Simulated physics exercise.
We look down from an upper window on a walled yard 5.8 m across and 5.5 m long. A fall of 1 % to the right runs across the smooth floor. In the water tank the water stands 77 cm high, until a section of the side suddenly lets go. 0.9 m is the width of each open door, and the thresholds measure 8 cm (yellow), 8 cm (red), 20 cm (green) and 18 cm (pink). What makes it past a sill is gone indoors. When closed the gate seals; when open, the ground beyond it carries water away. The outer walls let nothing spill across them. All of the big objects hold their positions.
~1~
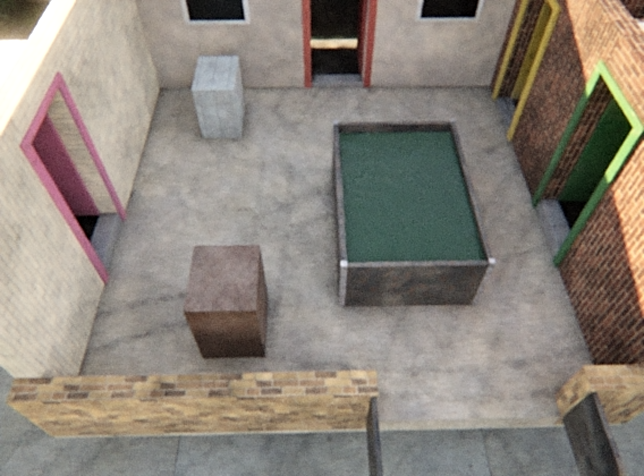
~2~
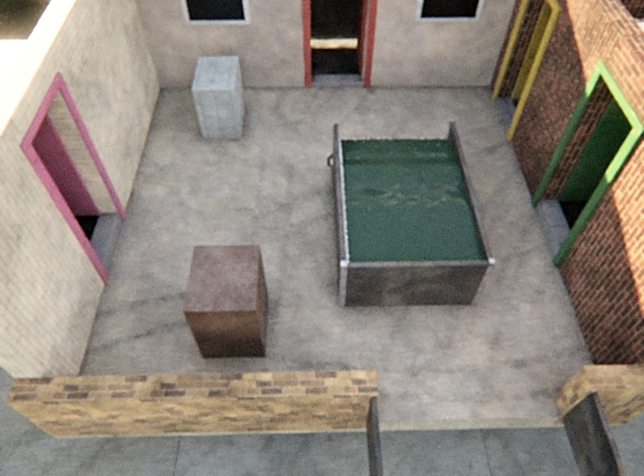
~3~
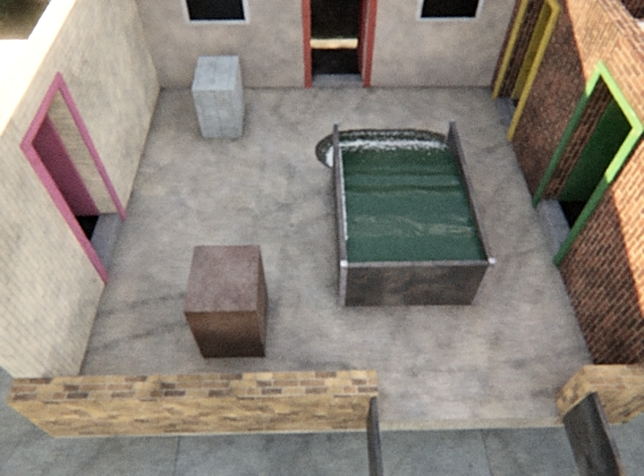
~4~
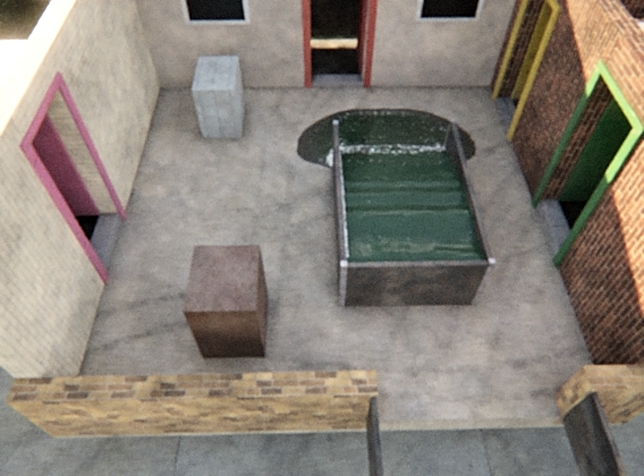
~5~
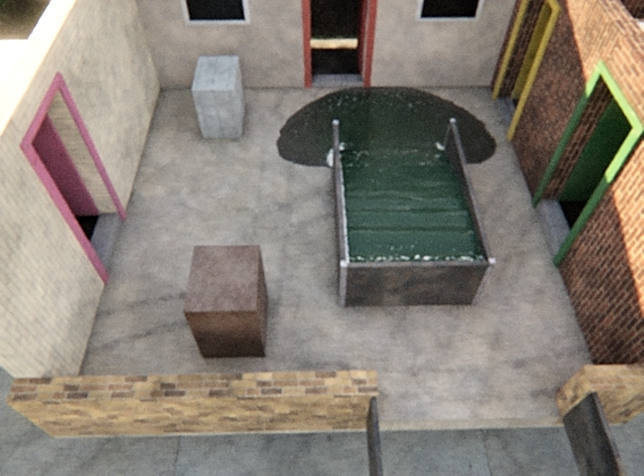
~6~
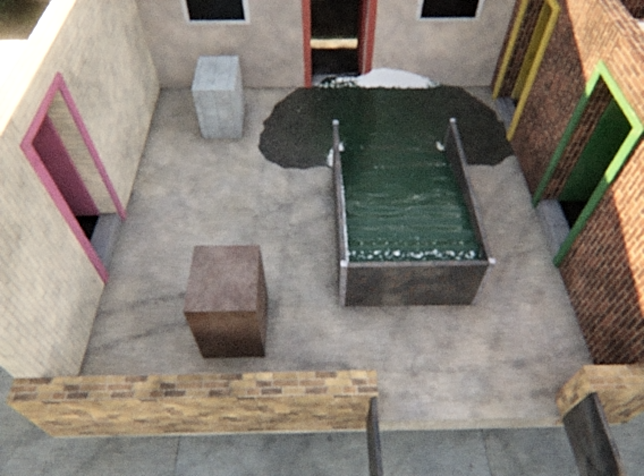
In this clip, seen from above, dark green water in a rectangular tank in a walled yard pours out through the tank's far side and spreads across the floor in a widening dark pool, reaching the back wall.
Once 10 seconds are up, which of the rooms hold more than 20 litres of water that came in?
Yellow door: More than stated; red door: More than stated; green door: Less than stated; pink door: Less than stated.
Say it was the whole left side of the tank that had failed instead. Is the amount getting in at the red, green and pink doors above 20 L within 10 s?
Door red stays within, door green stays within, door pink goes beyond.
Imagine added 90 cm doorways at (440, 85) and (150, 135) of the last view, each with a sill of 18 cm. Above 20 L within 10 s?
Well, the first one ends up on the high side, the second one on the low side.
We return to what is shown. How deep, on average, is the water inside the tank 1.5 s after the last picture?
Roughly 26 cm on average.
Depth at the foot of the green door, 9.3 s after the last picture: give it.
Around 4.0 cm deep.
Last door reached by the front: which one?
Looks like the pink door.
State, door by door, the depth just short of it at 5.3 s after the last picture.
You'd get yellow at 13 cm, red at 10 cm, green at 4 cm, and pink at 2 cm.
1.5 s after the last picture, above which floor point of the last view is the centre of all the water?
Its balance point lies near (390, 157).
Then, 0.7 s after the last picture water covers 25 % of the floor and is deepest (48 cm) near (483, 91); yellow door 19 cm at the sill, 0 L in, red door 31 cm at the sill, 114 L in, green door not reached, pink door not reached.
Then, 1.5 s after the last picture water covers 30 % of the floor and is deepest (48 cm) near (483, 91); yellow door 26 cm at the sill, 56 L in, red door 33 cm at the sill, 281 L in, green door not reached, pink door not reached.
Then, 2.8 s after the last picture water covers 60 % of the floor and is deepest (28 cm) near (160, 92); yellow door 23 cm at the sill, 205 L in, red door 21 cm at the sill, 435 L in, green door 5 cm at the sill, 0 L in, pink door not reached.
Then, 5.3 s after the last picture water covers 90 % of the floor and is deepest (14 cm) near (569, 334); yellow door 13 cm at the sill, 309 L in, red door 10 cm at the sill, 495 L in, green door 4 cm at the sill, 0 L in, pink door 2 cm at the sill, 0 L in.
Then, 9.3 s after the last picture water covers 95 % of the floor and is deepest (10 cm) near (585, 378); yellow door 7 cm at the sill, 328 L in, red door 5 cm at the sill, 497 L in, green door 4 cm at the sill, 0 L in, pink door 4 cm at the sill, 0 L in.
